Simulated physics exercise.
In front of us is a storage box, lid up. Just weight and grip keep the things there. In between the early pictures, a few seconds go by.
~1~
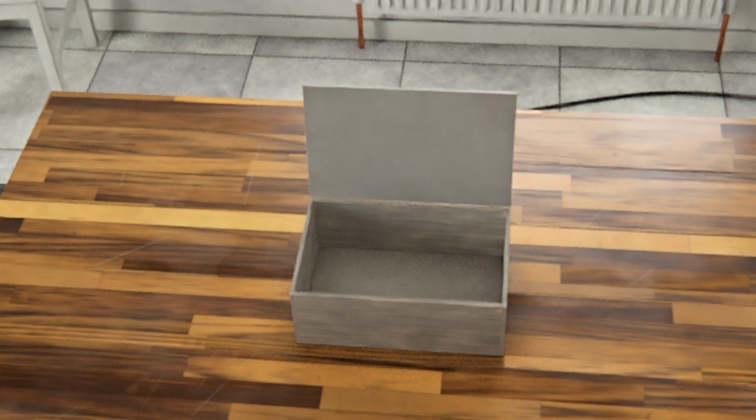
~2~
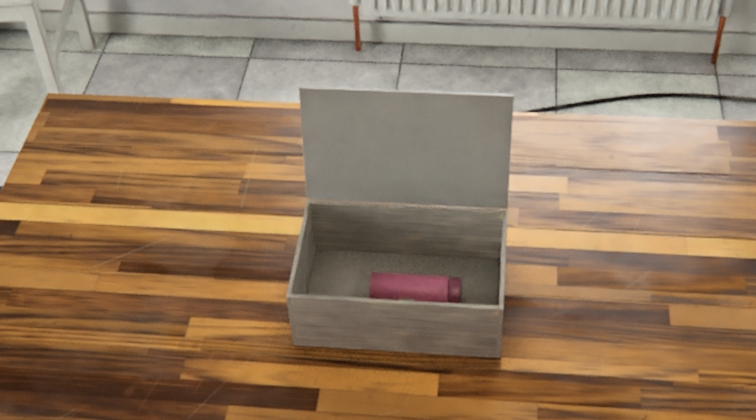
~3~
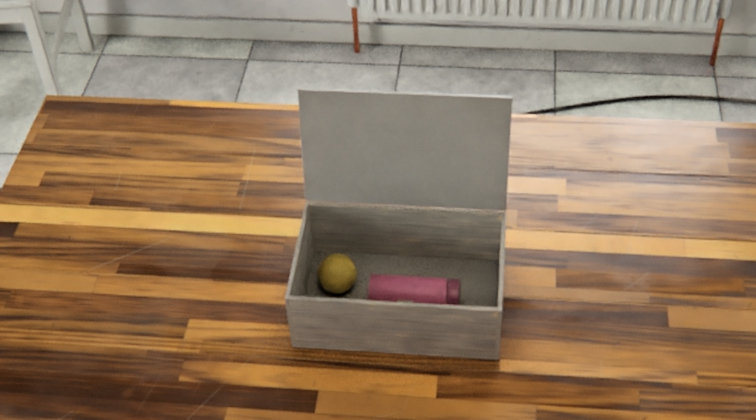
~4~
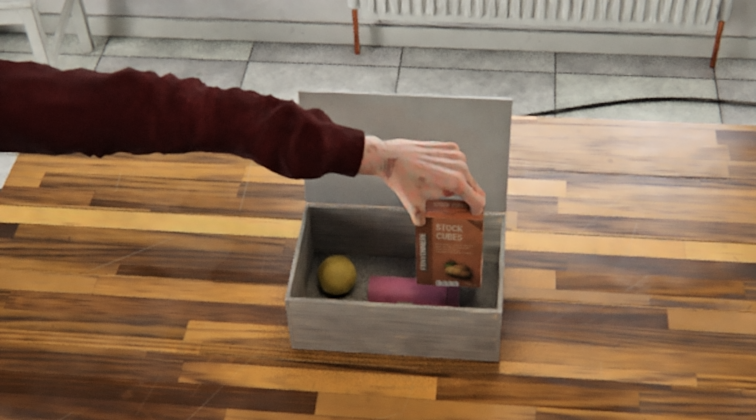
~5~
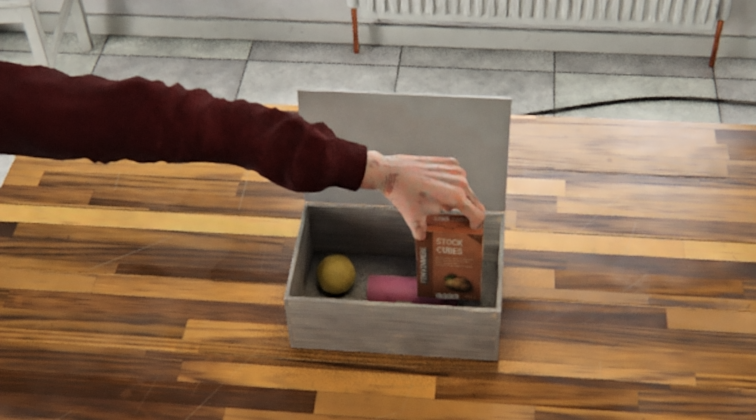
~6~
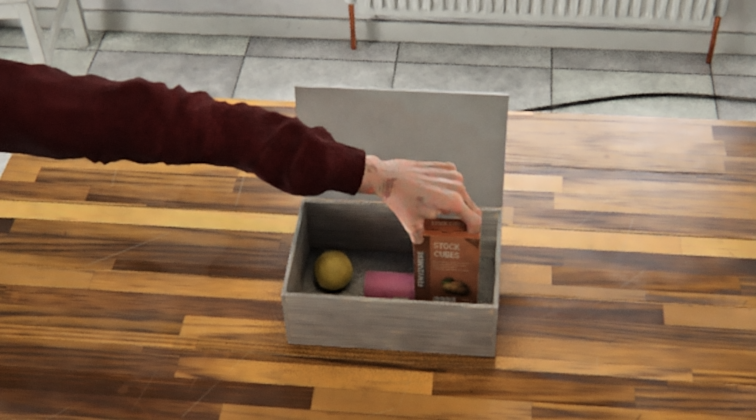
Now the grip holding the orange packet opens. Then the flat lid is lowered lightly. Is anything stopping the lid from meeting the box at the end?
The lid is not fully lowered.
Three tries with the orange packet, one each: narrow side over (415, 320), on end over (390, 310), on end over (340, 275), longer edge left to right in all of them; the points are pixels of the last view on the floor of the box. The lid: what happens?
So: First go, the lid gets all the way down; second go, it can't get down; third go, it gets all the way down.
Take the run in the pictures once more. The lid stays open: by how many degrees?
Some 12 degrees above the rim, more or less.
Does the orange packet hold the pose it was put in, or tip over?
Looking at the last picture, the orange packet sits at an angle.
Then, 0.90 s later than the last frame, lid starting down; orange packet tilted by 35° near (446, 292); pink shaker moved about its own width.
Then, 1.50 s later than the last frame, lid 65° above the rim; orange packet tilted by 35° near (446, 292); pink shaker moved about its own width.
Then, 1.90 s later than the last frame, lid 27° above the rim; orange packet tilted by 35° near (446, 292); pink shaker moved about its own width.
When it is over, lid 12° above the rim; moved from the start, pink shaker and orange packet; yellow lemon as before. End places, in pixels of the last picture, orange packet near (446, 292).
